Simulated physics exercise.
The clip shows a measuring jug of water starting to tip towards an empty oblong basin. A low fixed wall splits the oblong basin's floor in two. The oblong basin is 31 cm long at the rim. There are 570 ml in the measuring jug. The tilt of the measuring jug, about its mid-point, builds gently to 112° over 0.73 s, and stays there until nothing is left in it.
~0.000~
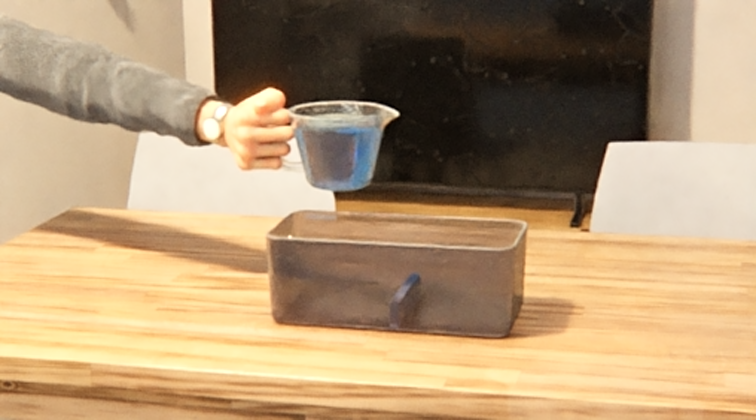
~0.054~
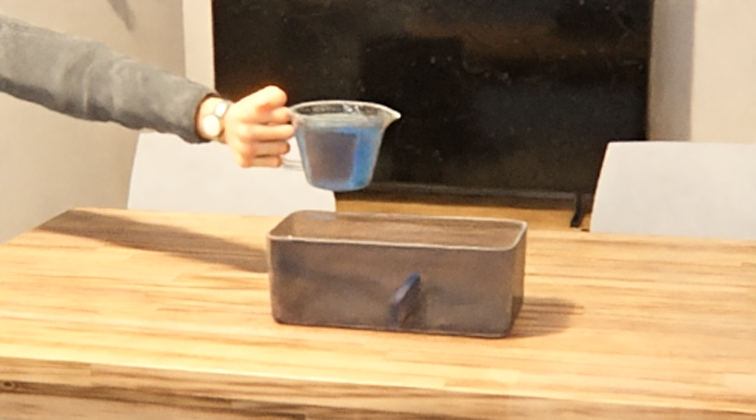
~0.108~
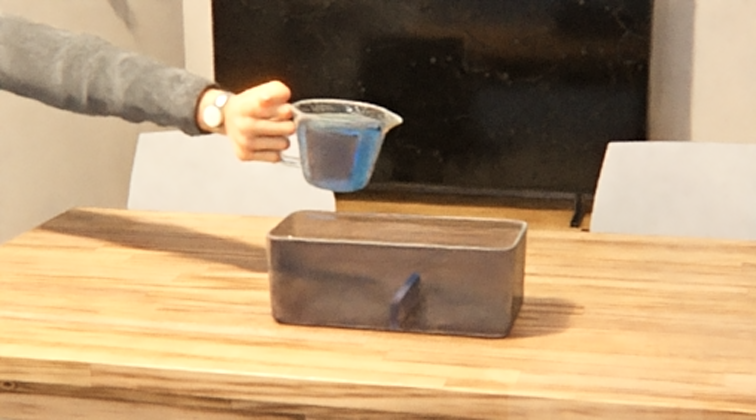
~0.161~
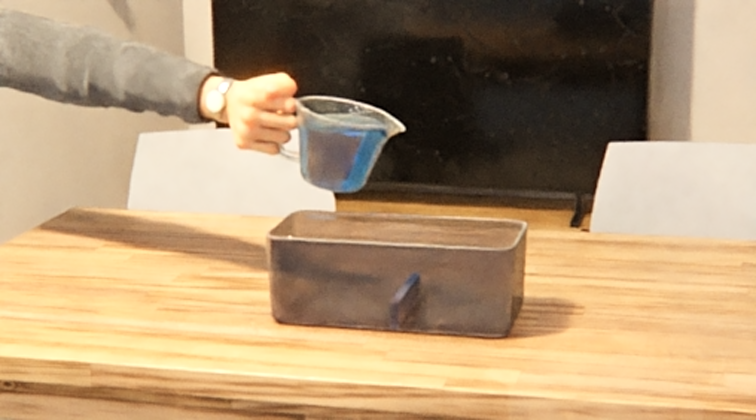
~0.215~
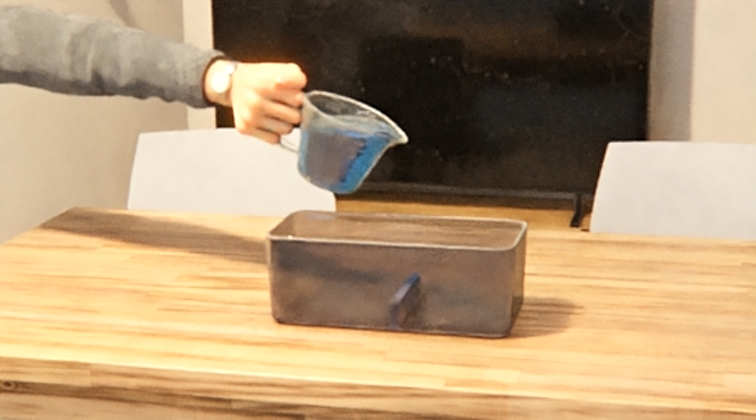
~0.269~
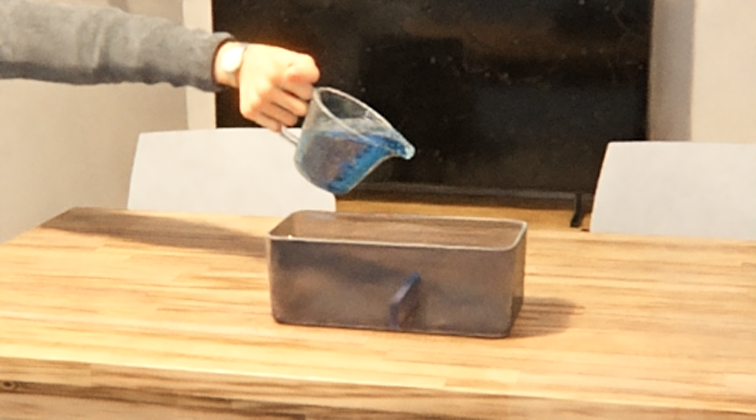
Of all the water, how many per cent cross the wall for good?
About 72 per cent.
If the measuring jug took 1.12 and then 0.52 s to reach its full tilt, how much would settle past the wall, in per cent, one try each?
First 80, then 60 per cent.
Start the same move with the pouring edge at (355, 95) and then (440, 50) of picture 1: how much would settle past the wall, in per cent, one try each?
In turn about 30 and 65 per cent.
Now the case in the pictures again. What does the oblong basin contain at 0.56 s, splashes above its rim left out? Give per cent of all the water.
Near 52 in a hundred.
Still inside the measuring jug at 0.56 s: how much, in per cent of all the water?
Some 28 per cent.
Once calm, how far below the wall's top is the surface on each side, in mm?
Some 26 mm on the left and 10 mm on the right.
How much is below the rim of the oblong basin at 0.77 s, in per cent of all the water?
About 96 per cent.
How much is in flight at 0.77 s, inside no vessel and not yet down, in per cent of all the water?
About 2 per cent.
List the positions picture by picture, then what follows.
In the first frame, it leans 0°; its right rim is at (398, 114); the water meets the walls at (297, 120) and (384, 123); the oblong basin's rim runs from (280, 224) to (520, 237); the wall's top is at (406, 288).
In the second frame, it leans 2°; its right rim is at (399, 116); the water meets the walls at (298, 120) and (385, 123).
In the third frame, it leans 6°; its right rim is at (402, 121); the water meets the walls at (300, 117) and (387, 125).
In the fourth frame, it leans 13°; its right rim is at (405, 129); the water meets the walls at (303, 118) and (391, 129).
In the fifth frame, it leans 22°; its right rim is at (407, 140); the water meets the walls at (307, 122) and (400, 133).
In the sixth frame, it leans 34°; its right rim is at (408, 154); the water meets the walls at (306, 130) and (404, 144); 4 per cent is over the edge.
After 0.56 s the tilt is 97° and 28 per cent is still to pour, 3 is left of the wall and 50 right of it.
After 0.77 s the tilt is 112° and 1 per cent is still to pour, 22 is left of the wall and 74 right of it.
After 0.99 s the tilt is 112° and 0 per cent is still to pour, 25 is left of the wall and 73 right of it.
After 1.23 s the tilt is 112° and 0 per cent is still to pour, 27 is left of the wall and 72 right of it.
In the end 27 per cent lies left of the wall, 72 right of it and 1 outside.
